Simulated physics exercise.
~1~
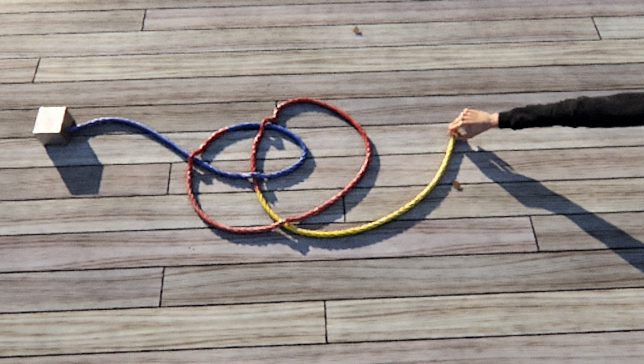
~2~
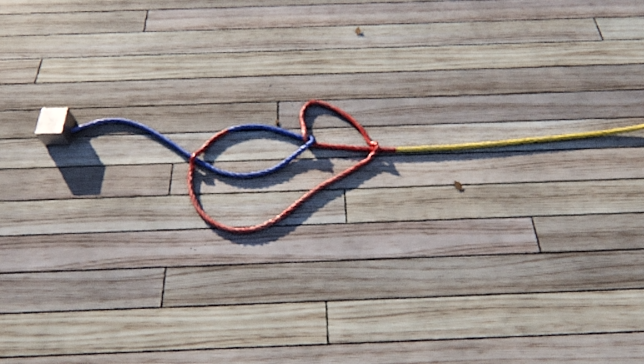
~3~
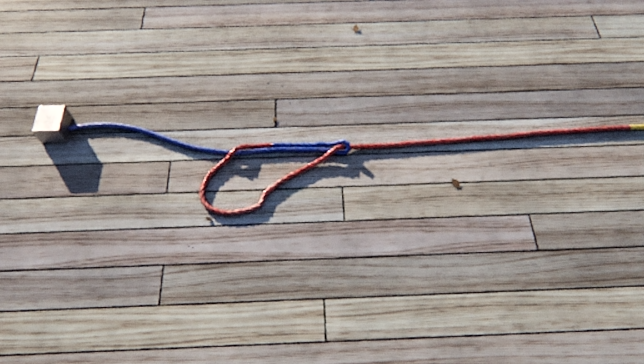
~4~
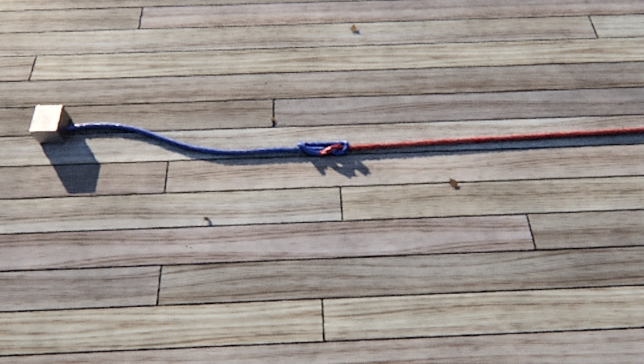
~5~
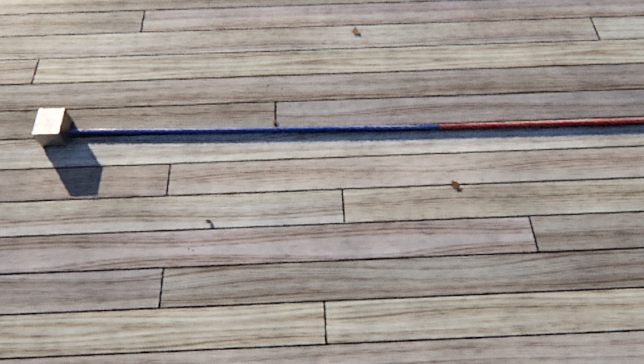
A hand pulls the looped, multicoloured rope right until its loops vanish and it lies straight.
